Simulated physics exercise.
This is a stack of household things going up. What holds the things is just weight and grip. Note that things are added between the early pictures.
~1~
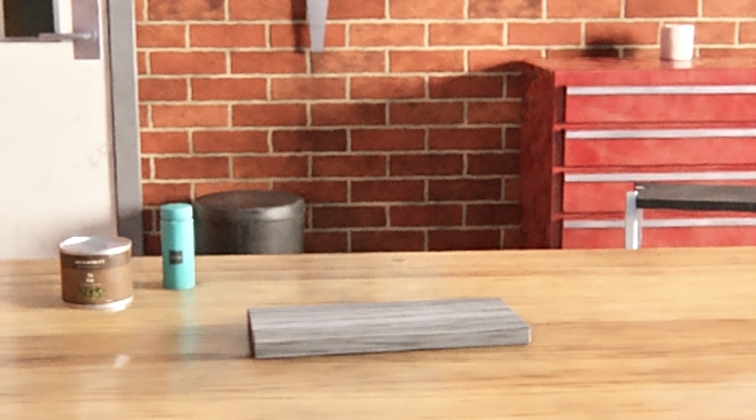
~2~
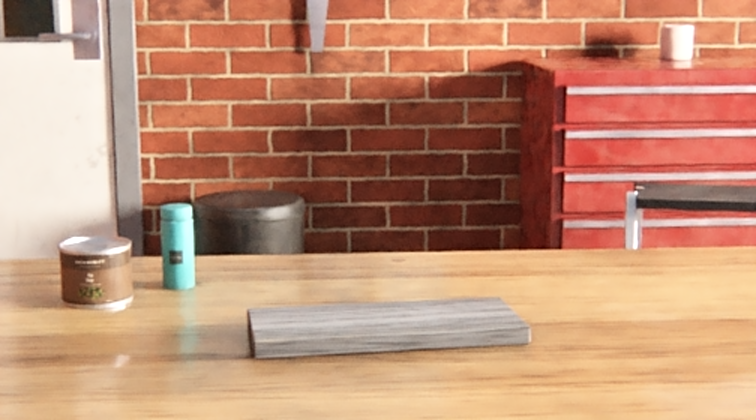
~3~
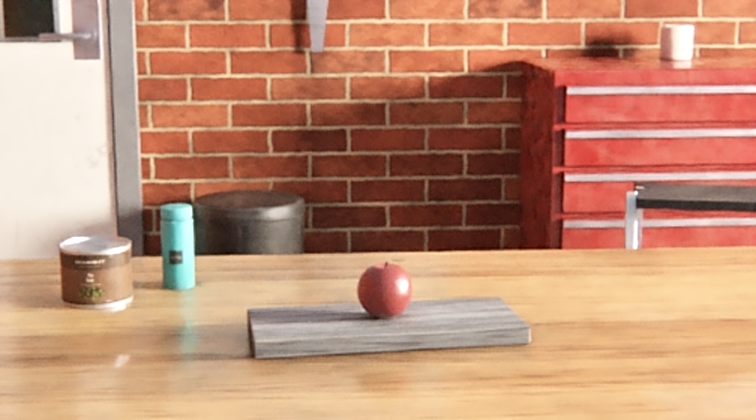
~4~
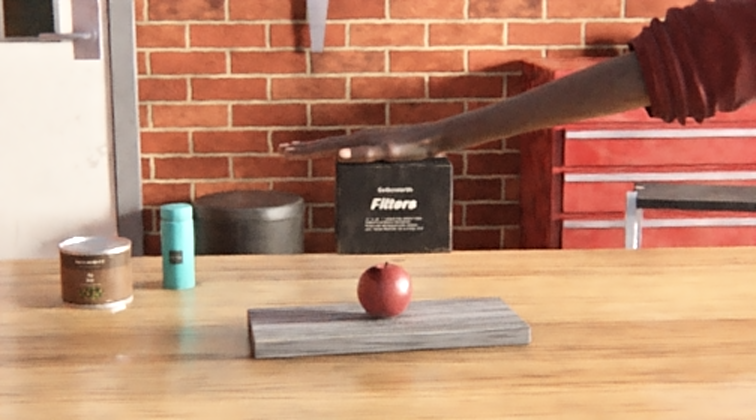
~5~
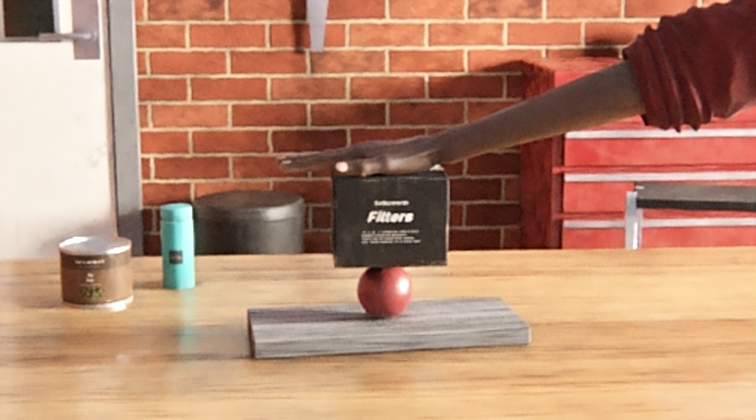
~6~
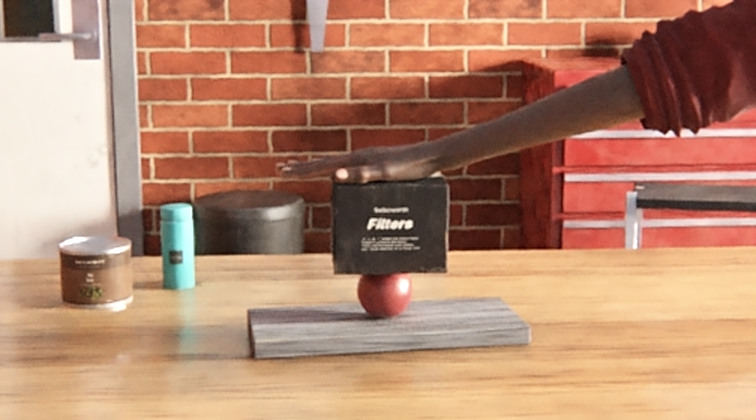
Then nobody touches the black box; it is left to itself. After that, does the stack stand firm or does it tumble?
Unsteady.
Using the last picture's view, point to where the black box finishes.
End spot: Near (615, 287).
Then, 0.60 s on from there, black box now fallen.
Then, 1.00 s on from there, things are still on the move.
In the end, fallen, black box; the other 4 unmoved. At the end, from the last picture's camera, black box near (615, 287). The pile loses its balance.
